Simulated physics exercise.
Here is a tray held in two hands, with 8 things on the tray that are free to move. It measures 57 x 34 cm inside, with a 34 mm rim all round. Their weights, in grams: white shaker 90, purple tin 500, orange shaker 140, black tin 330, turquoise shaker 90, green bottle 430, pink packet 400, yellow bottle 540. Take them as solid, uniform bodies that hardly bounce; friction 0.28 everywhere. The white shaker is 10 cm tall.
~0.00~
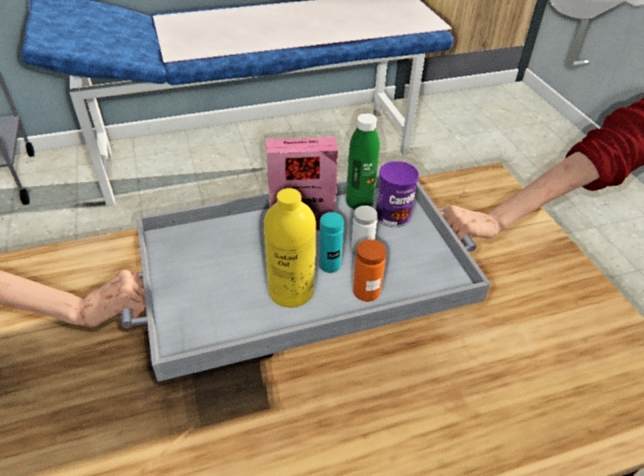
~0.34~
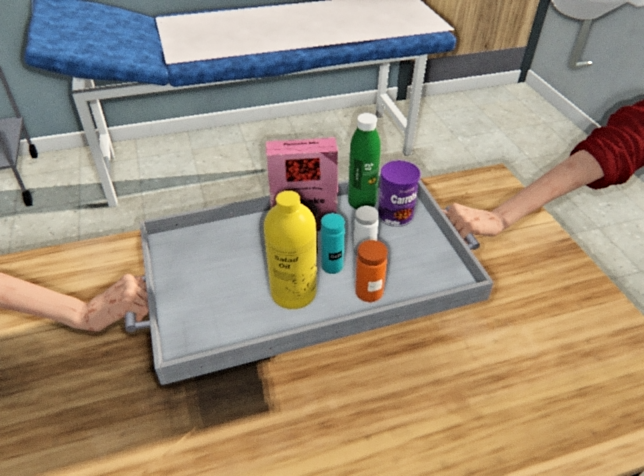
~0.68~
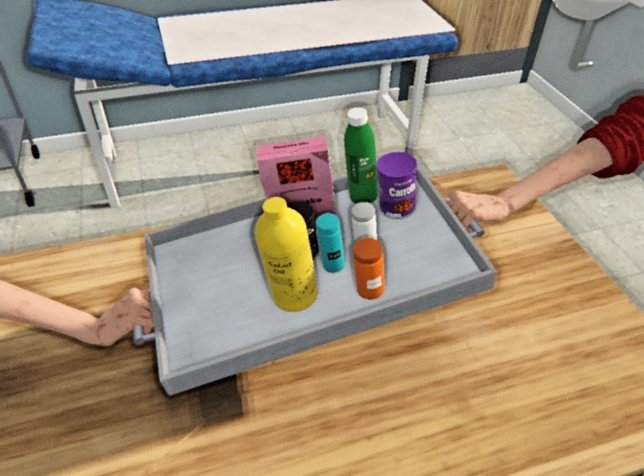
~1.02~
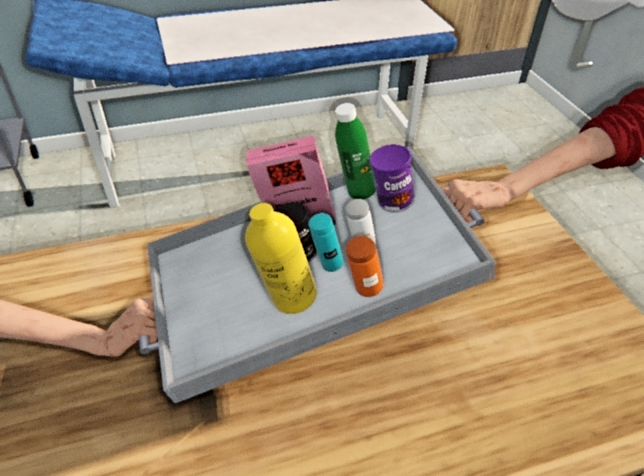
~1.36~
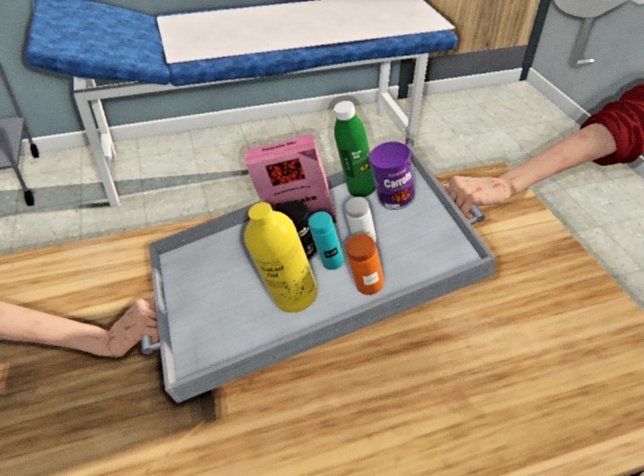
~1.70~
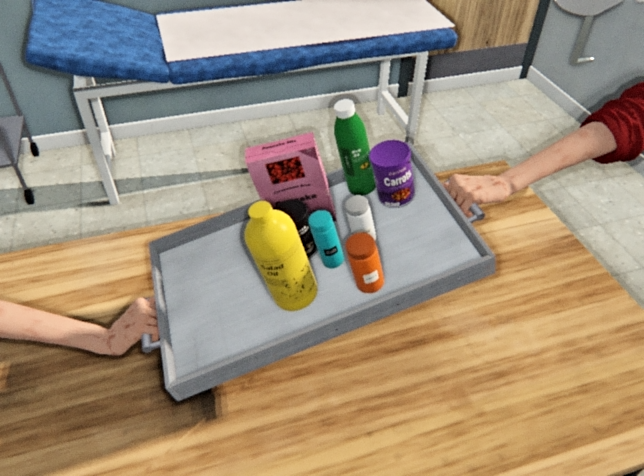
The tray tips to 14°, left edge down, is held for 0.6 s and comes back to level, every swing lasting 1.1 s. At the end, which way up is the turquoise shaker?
The turquoise shaker stays upright.
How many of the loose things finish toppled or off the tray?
0 of them.
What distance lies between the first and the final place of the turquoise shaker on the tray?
Some 0 cm.
After 2.30 s, tilt 8°, left edge down.
After 2.50 s, tilt 4°, left edge down.
At rest (3.4 s), all 8 in place, give or take 5 cm. In the last view, turquoise shaker near (335, 242).
